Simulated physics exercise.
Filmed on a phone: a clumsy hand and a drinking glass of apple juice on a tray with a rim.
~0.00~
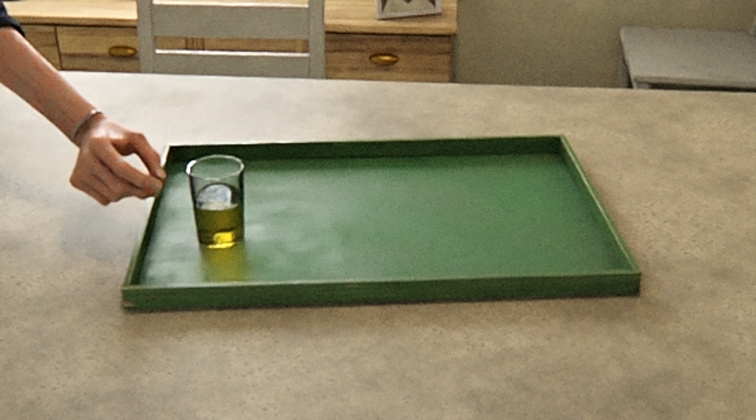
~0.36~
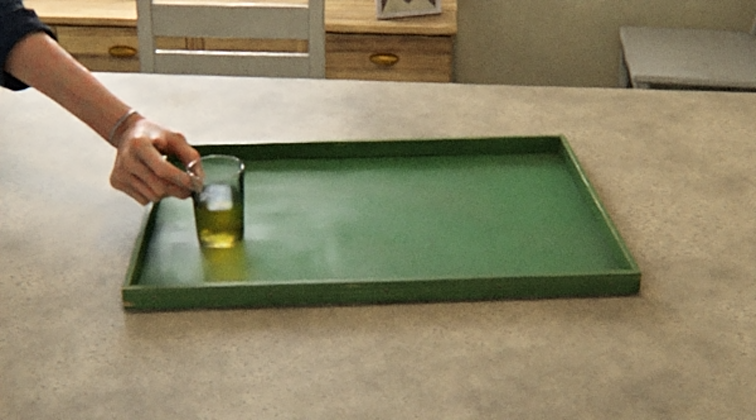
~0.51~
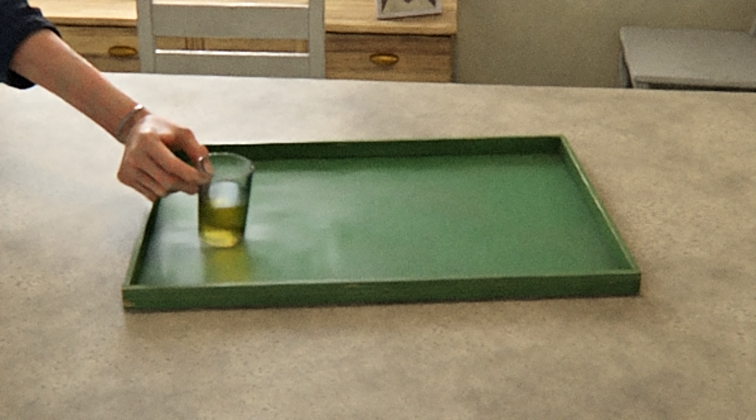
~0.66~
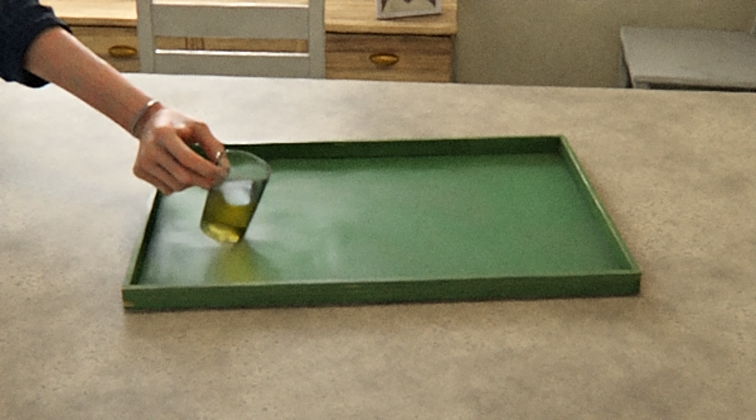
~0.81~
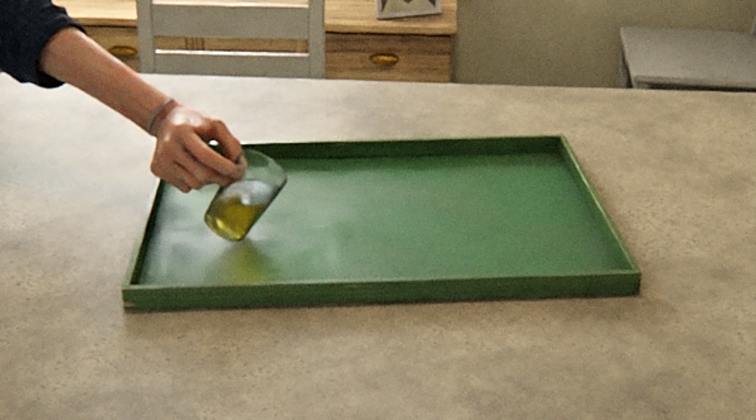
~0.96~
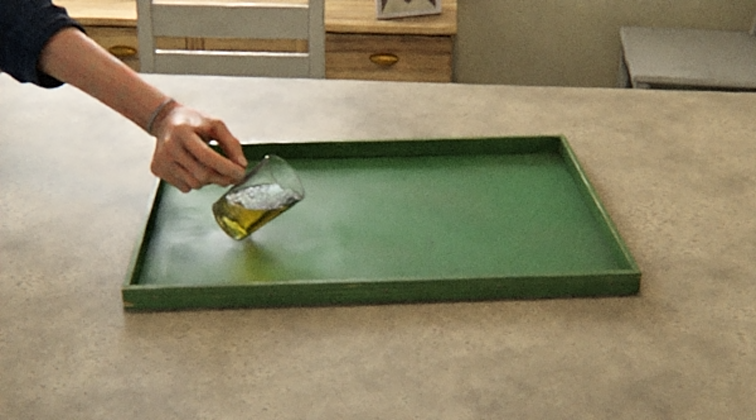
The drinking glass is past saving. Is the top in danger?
The spill is held by the rim.
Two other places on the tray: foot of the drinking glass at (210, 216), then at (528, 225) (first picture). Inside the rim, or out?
In the first try it stays in the tray; in the second it escapes from the tray.
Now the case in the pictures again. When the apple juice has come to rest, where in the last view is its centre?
Close to (497, 235).
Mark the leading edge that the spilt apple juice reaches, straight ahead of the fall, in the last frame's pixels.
Near (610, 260).
Around 1.5 s, the drinking glass lies in the tray; the puddle covers about as much as a plate; none is outside.
Around 2.3 s, the puddle covers about as much as a tray; none is outside.
Around 3.6 s, the puddle covers about as much as a tray; none is outside.
